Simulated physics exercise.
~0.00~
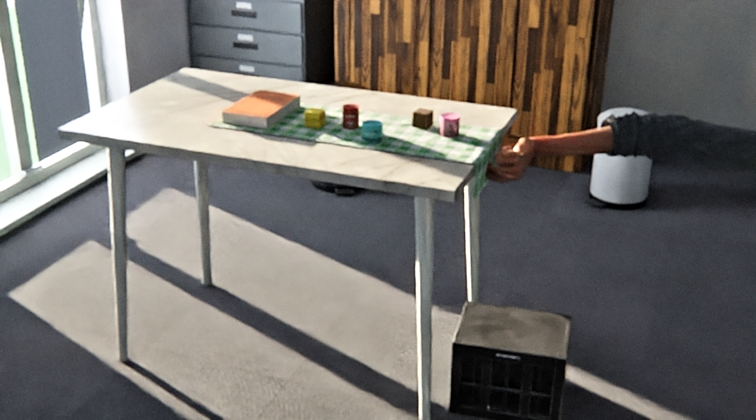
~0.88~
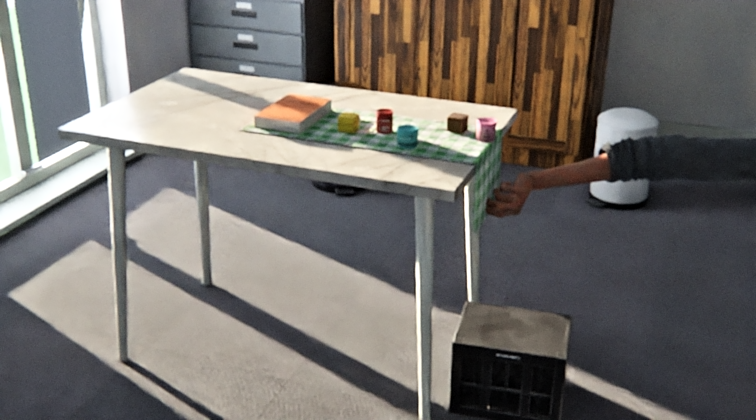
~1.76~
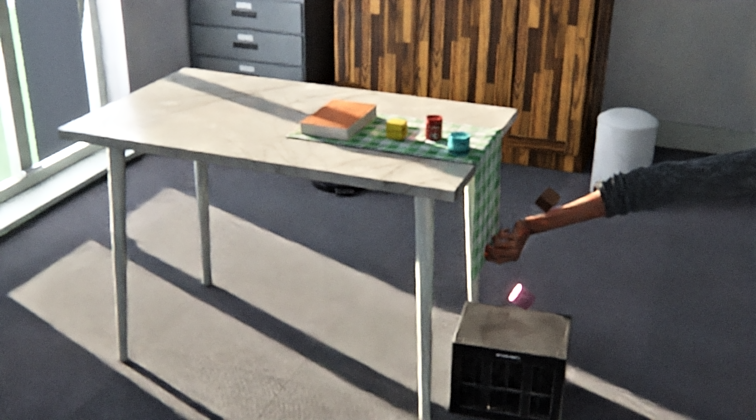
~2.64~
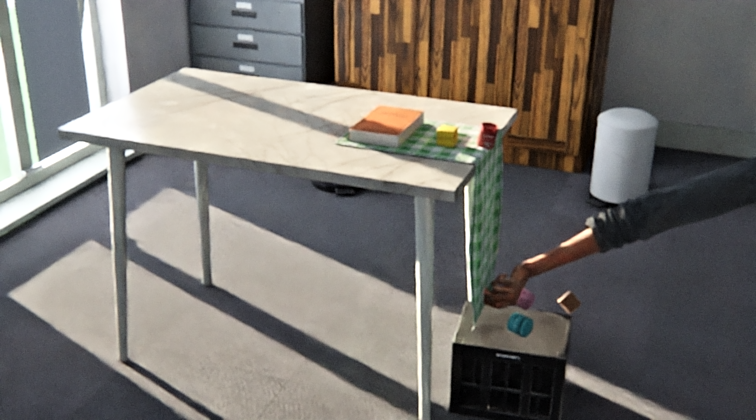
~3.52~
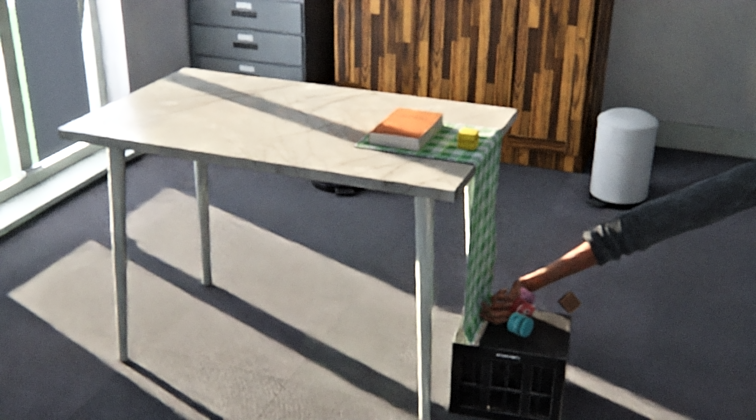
Sunlit room, a hand pulling a checked cloth down off a table, four small items dropping onto a black crate, yellow cube staying.
